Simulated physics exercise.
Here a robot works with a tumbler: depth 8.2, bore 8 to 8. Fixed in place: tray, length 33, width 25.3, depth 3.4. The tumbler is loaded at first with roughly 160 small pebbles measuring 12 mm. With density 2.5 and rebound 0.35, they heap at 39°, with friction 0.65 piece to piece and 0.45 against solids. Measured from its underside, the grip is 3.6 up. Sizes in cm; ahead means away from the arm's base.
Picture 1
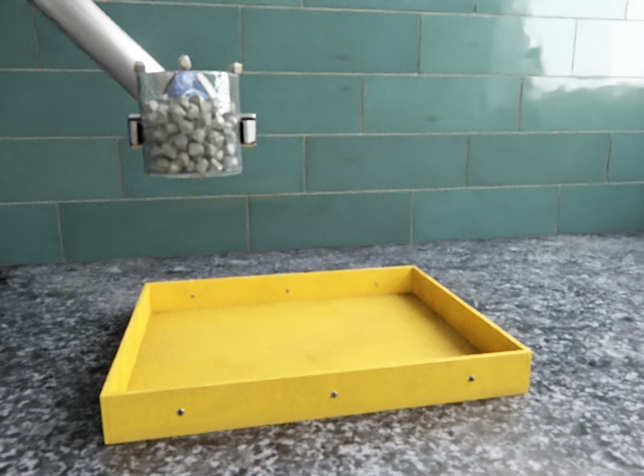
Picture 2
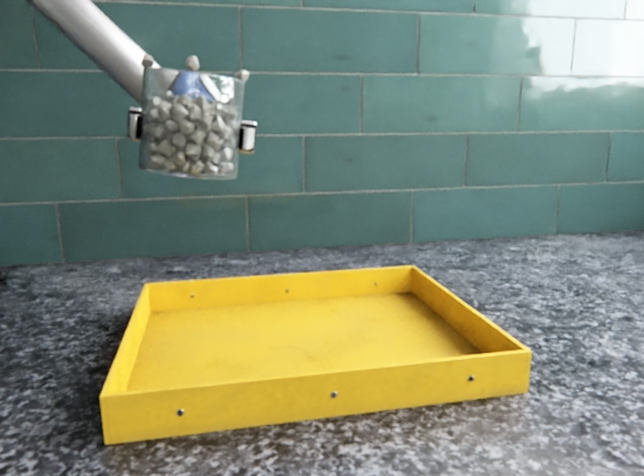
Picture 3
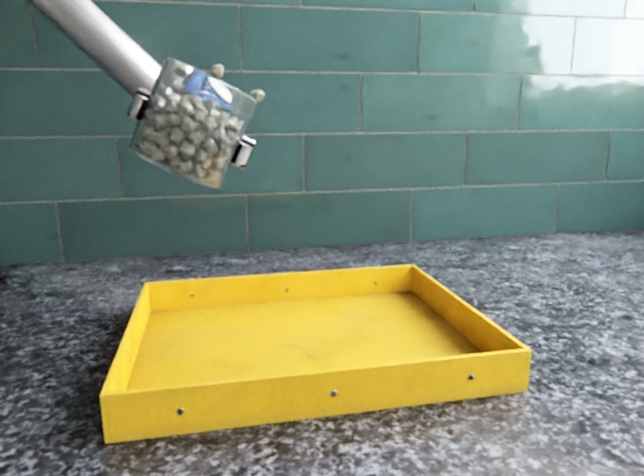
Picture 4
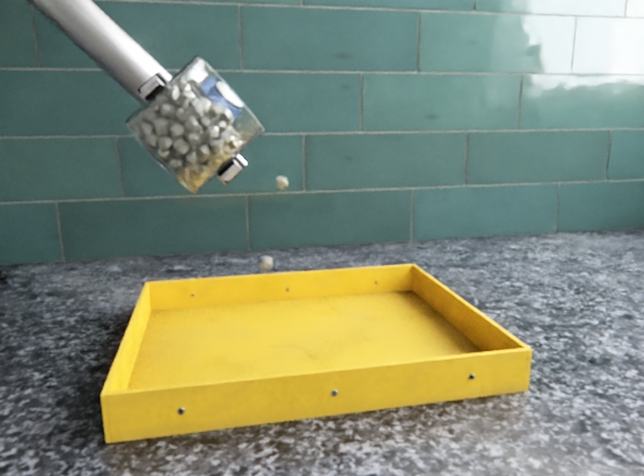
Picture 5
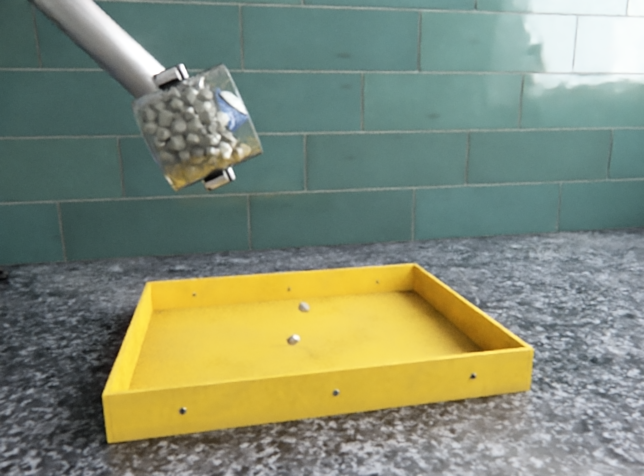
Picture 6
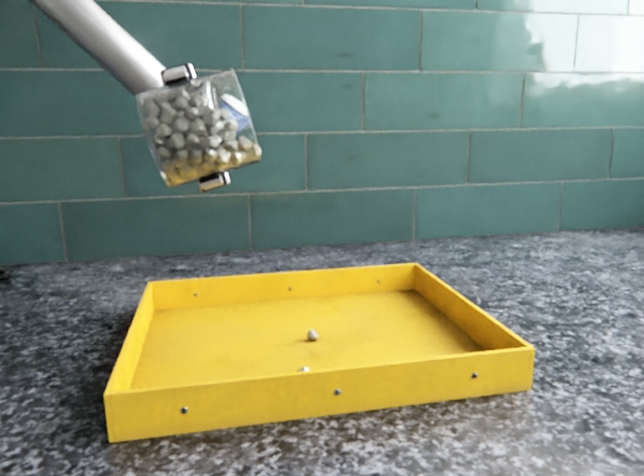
Above a yellow tray, a robot arm tilts a clear tumbler and two pebbles drop in.
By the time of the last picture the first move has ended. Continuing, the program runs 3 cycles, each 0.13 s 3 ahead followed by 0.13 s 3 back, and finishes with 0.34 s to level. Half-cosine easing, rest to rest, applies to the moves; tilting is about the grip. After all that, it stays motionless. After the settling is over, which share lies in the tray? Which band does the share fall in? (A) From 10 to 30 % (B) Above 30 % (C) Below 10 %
(A) From 10 to 30 %.
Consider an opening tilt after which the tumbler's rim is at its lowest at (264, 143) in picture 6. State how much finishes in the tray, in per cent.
About 5 percent.
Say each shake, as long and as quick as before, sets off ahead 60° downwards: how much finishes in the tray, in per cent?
You'd expect near 0 percent of it there.
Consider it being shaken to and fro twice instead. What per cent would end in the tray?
In that case it would be near 15 percent.
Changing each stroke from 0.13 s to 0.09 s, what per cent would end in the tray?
Estimate for that case: 45 %.
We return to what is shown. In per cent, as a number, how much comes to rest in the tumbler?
Something like 80 percent ends there.
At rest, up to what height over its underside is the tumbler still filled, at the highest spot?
Roughly 7.5 centimetres.
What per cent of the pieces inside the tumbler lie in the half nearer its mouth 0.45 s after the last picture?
45 %.
Then, 0.45 s after the last picture, tilted 75° forward, highest piece 24 above the table; 146 in the tumbler, 9 in the tray, 7 in flight or on a rim.
Then, 0.90 s after the last picture, tilted 55° forward, highest piece 22 above the table; 128 in the tumbler, 33 in the tray, 1 in flight or on a rim.
Then, 1.32 s after the last picture, level, highest piece 25 above the table; 127 in the tumbler, 35 in the tray.
Then, 2.37 s after the last picture, level, highest piece 25 above the table; 127 in the tumbler, 35 in the tray.
Final count, 127 in the tumbler, 35 in the tray. That is 22 % in the tray.
